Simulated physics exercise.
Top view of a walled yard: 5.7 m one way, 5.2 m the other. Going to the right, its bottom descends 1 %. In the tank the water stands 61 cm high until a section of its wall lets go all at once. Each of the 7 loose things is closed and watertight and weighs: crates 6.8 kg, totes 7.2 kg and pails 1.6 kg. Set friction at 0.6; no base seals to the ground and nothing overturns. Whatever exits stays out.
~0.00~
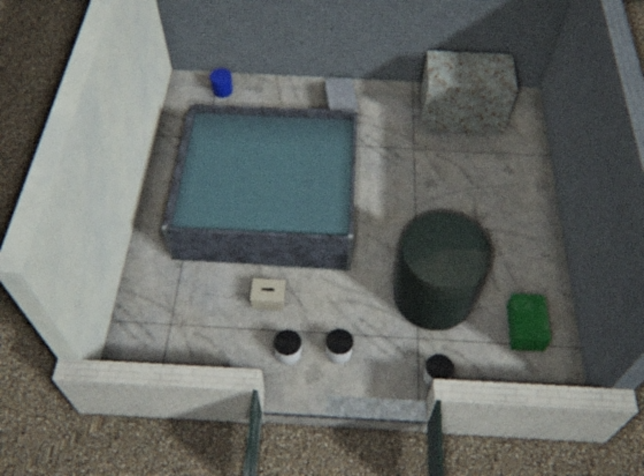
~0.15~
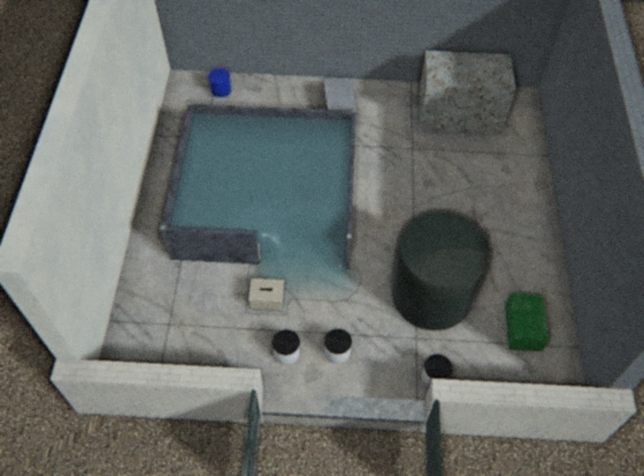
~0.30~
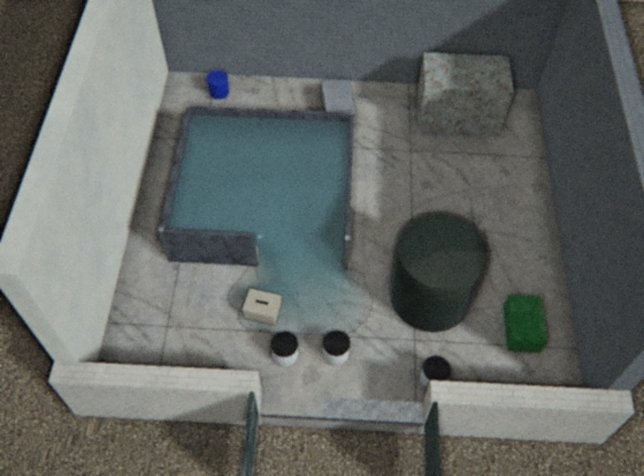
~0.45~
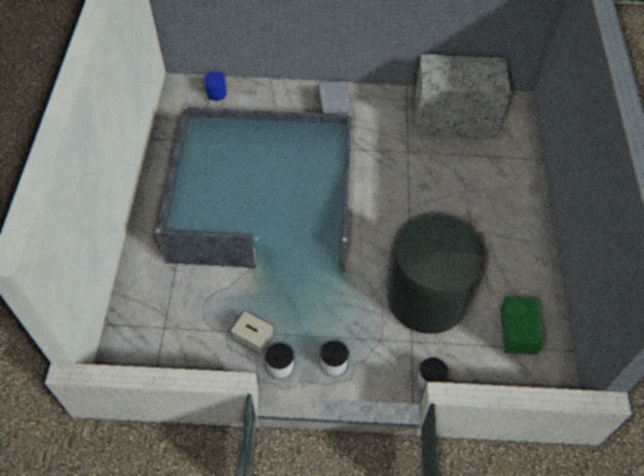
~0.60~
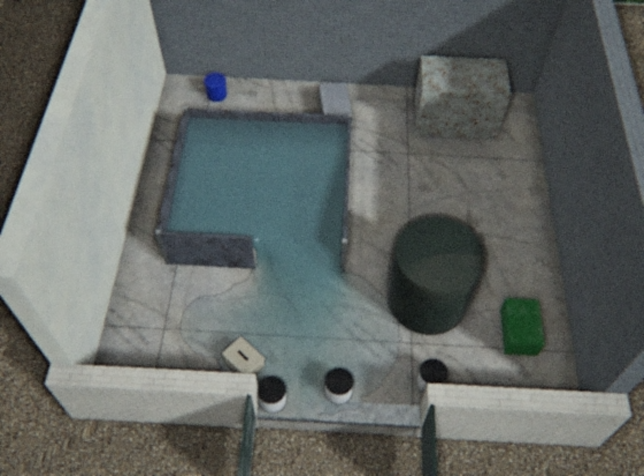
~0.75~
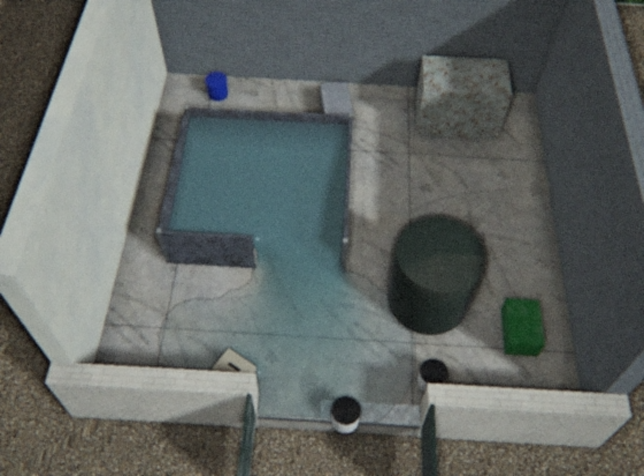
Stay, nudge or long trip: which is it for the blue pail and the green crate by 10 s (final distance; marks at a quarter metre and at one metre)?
My answer is that the blue pail ends well clear of its start and the green crate ends a modest way out.
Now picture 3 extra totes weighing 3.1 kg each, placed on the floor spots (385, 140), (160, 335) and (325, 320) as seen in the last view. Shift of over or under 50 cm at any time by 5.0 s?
In sequence: Stays within; goes beyond; goes beyond.
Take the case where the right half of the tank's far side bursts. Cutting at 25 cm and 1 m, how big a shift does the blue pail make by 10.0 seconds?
The blue pail simply gets swept away.
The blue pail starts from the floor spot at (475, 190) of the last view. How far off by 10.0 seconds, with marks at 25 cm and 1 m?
From that spot, it is pushed a bit.
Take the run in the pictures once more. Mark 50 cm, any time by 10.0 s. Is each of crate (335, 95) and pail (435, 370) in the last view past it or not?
The first never reached the threshold, and the second topped the threshold.
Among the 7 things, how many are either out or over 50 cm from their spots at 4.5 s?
The count is 4.
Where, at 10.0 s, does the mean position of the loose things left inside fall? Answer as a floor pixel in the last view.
I'd put it around (364, 158).
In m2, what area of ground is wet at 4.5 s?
About 20 m2.
After 2.0 s the blue pail is near (216, 80), 0.0 m from its start, aground; the green crate is near (525, 321), 0.0 m from its start, aground; 2 of 7 are out; 0 afloat.
After 4.5 s the blue pail is near (216, 80), 0.0 m from its start, aground; the green crate is near (512, 310), 0.2 m from its start, aground; 2 of 7 are out; 0 afloat.
After 7.0 s the blue pail is near (270, 94), 0.9 m from its start, aground; the green crate is near (498, 299), 0.4 m from its start, aground; 2 of 7 are out; 1 afloat.
After 10.0 s the blue pail is near (360, 127), 2.3 m from its start, afloat; the green crate is near (498, 299), 0.4 m from its start, aground; 2 of 7 are out; 3 afloat.
